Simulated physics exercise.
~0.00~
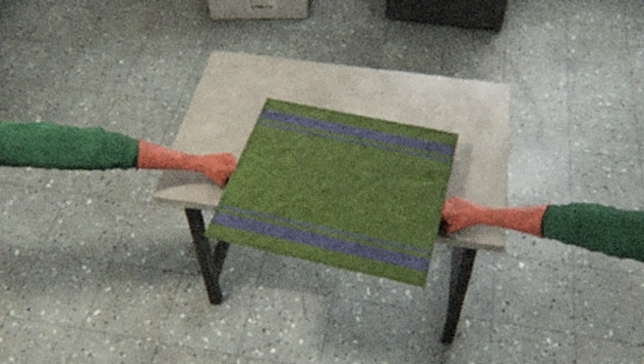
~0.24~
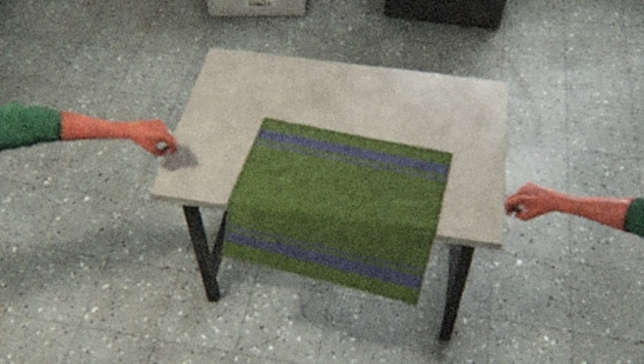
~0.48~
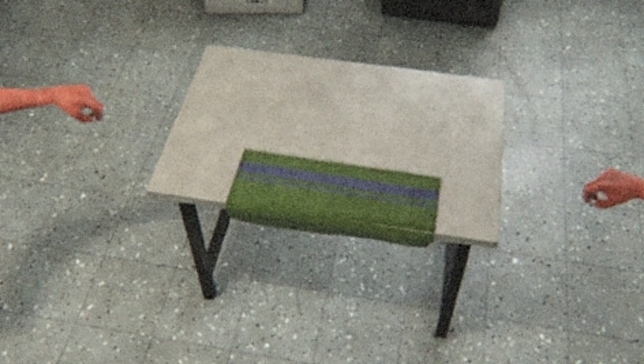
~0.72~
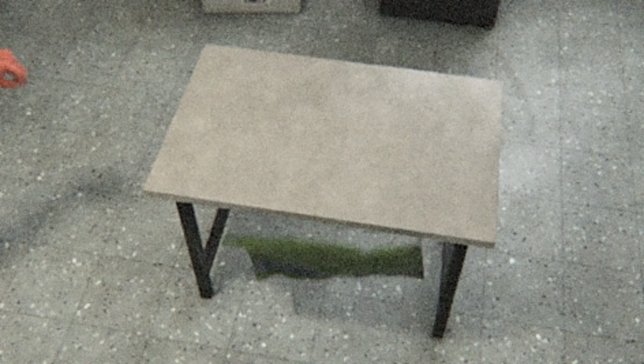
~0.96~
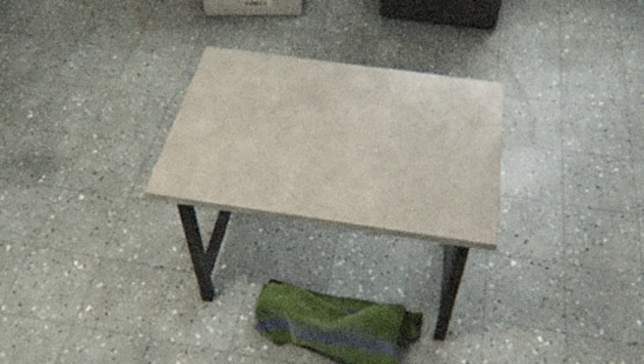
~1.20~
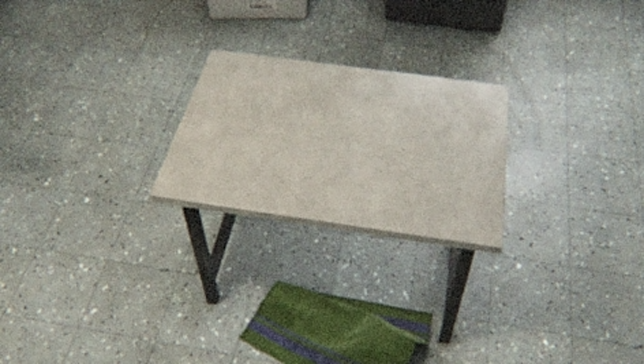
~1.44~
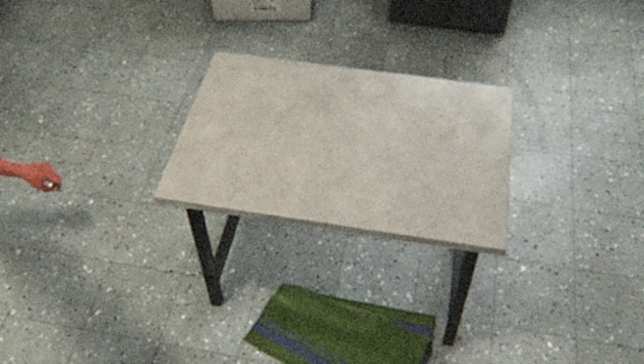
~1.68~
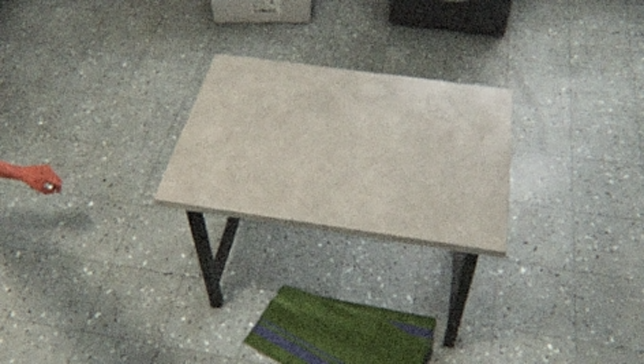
A green hand towel with two bluish-purple stripes is held flat by two hands in green sleeves above the near edge of a pale folding table, seen from above on a speckled grey floor. Two boxes, one light and one dark, sit at the top. The hands let go and draw apart, and the towel drops partly over the near edge. Its hanging part pulls the rest down until it slides off the tabletop. It lands crumpled on the floor below, spreads a little and lies still, while a hand reappears at the left.
